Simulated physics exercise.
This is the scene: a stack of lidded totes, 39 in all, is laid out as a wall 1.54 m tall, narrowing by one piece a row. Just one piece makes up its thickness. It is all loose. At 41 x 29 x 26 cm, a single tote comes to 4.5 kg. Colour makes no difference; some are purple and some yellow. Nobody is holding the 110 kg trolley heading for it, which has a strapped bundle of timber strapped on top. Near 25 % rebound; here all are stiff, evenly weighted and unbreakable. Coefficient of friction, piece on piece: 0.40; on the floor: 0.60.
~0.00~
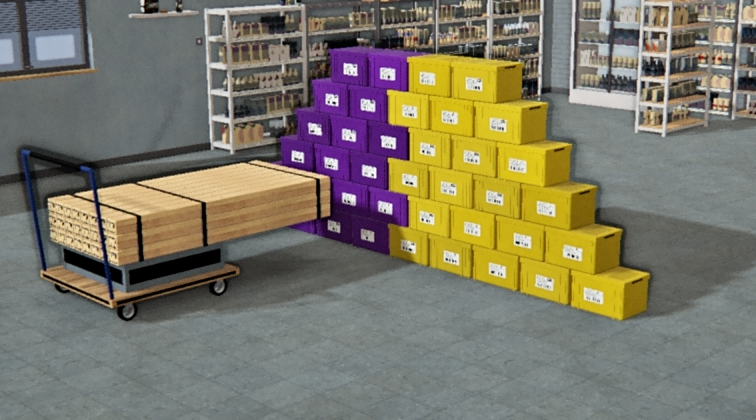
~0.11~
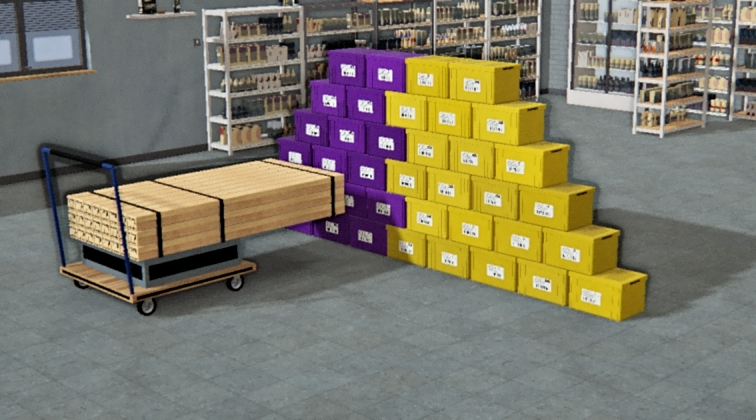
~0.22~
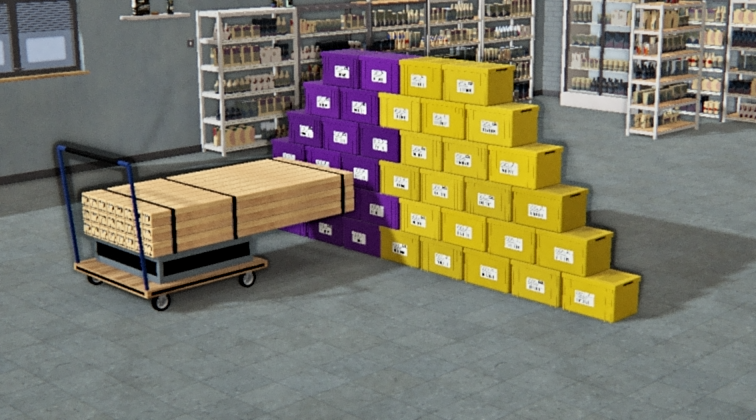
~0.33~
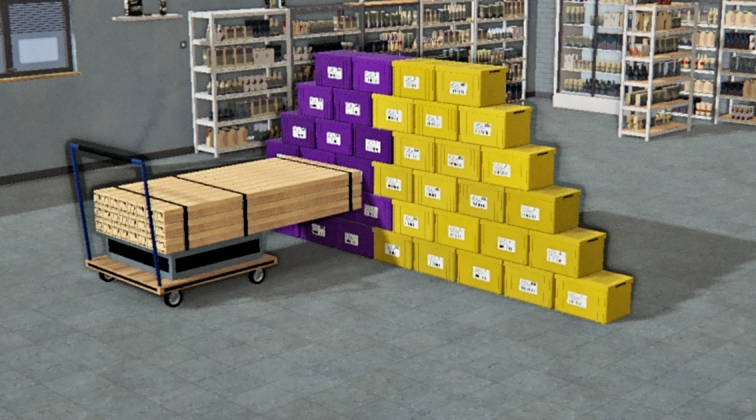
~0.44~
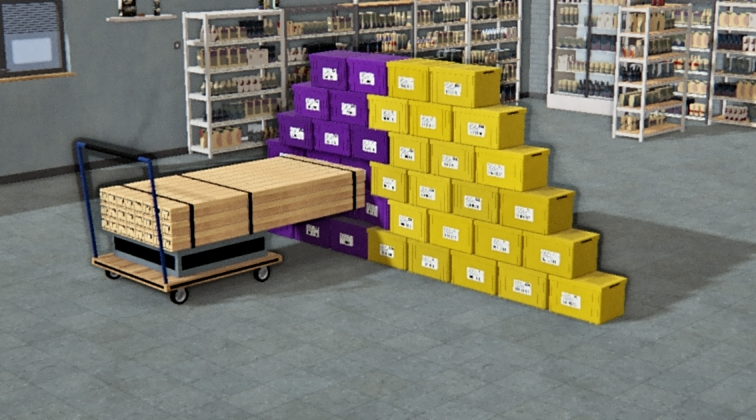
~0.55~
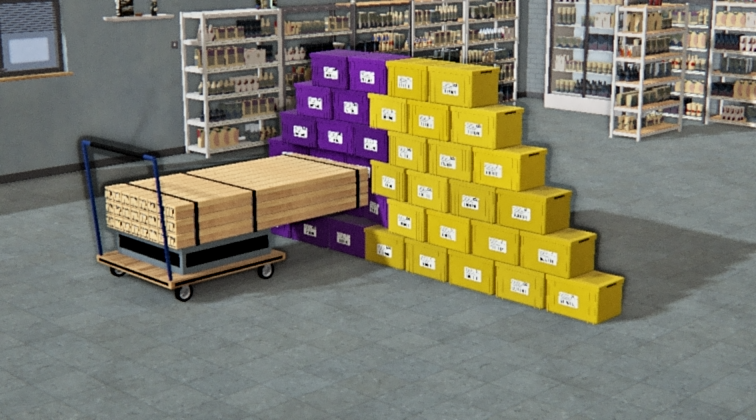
A stepped wall of purple and yellow boxes shifts slightly as a loaded trolley pushes in.
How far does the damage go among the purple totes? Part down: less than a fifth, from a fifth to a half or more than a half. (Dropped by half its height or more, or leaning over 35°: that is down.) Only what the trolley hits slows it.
Of the lot, the part is beyond one half.
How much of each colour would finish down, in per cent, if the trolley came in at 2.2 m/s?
The yellow would finish 10 in a hundred down, the purple 70 in a hundred.
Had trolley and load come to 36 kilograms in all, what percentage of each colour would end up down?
The split would be yellow 0, then purple 0 per cent.
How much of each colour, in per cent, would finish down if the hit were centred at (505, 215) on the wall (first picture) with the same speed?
Down at the end: Yellow 70 percent, purple 10 percent.
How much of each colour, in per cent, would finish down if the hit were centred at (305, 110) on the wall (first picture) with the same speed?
Per cent down - yellow: 0, purple: 30.
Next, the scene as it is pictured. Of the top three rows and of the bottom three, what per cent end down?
80% and 30%.
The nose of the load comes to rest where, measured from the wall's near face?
I'd say around 35 cm, more or less.
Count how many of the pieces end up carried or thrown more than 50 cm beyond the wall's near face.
Estimate: Some 18.
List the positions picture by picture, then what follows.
In the first frame (each place is the centre of the face we see best; the camera pans a little), load (324, 190) 46 cm short of the wall; top purple tote (348, 68); top yellow tote (473, 83); all as stacked.
In the second frame, load (339, 187) 30 cm short of the wall; top purple tote (345, 69).
In the third frame, load (348, 185) 14 cm short of the wall; top purple tote (339, 70).
In the fourth frame, load (356, 183) 19 mm into the wall's line; top purple tote (332, 72).
In the fifth frame, load (360, 182) 12 cm into the wall's line; top purple tote (327, 73); 12 have shifted.
In the sixth frame, load (363, 180) 19 cm into the wall's line; top purple tote (328, 72) moved 6 cm; top yellow tote (449, 87); 18 have shifted.
By 1.02 s, load 29 cm past the wall's line, still rolling; 2 of the 18 purple totes down (2 of 39 in all colours); top purple tote tilted 11°; top yellow tote tilted 10°.
By 1.50 s, load 33 cm past the wall's line, still rolling; 13 of the 18 purple totes down (18 of 39 in all colours); top purple tote tilted 29°, 41 cm lower; top yellow tote tilted 36°.
By 2.12 s, load 34 cm past the wall's line, stopped; 13 of the 18 purple totes down (19 of 39 in all colours); top purple tote upside down; top yellow tote tilted 67°, 1.13 m lower.
When it is over (3.7 s), load 34 cm past the wall's line, stopped; 13 of the 18 purple totes down (19 of 39 in all colours); top purple tote 1.28 m lower; top yellow tote 1.28 m lower. That is 72 per cent. In pixels of the last frame, middles, top purple tote near (619, 171).
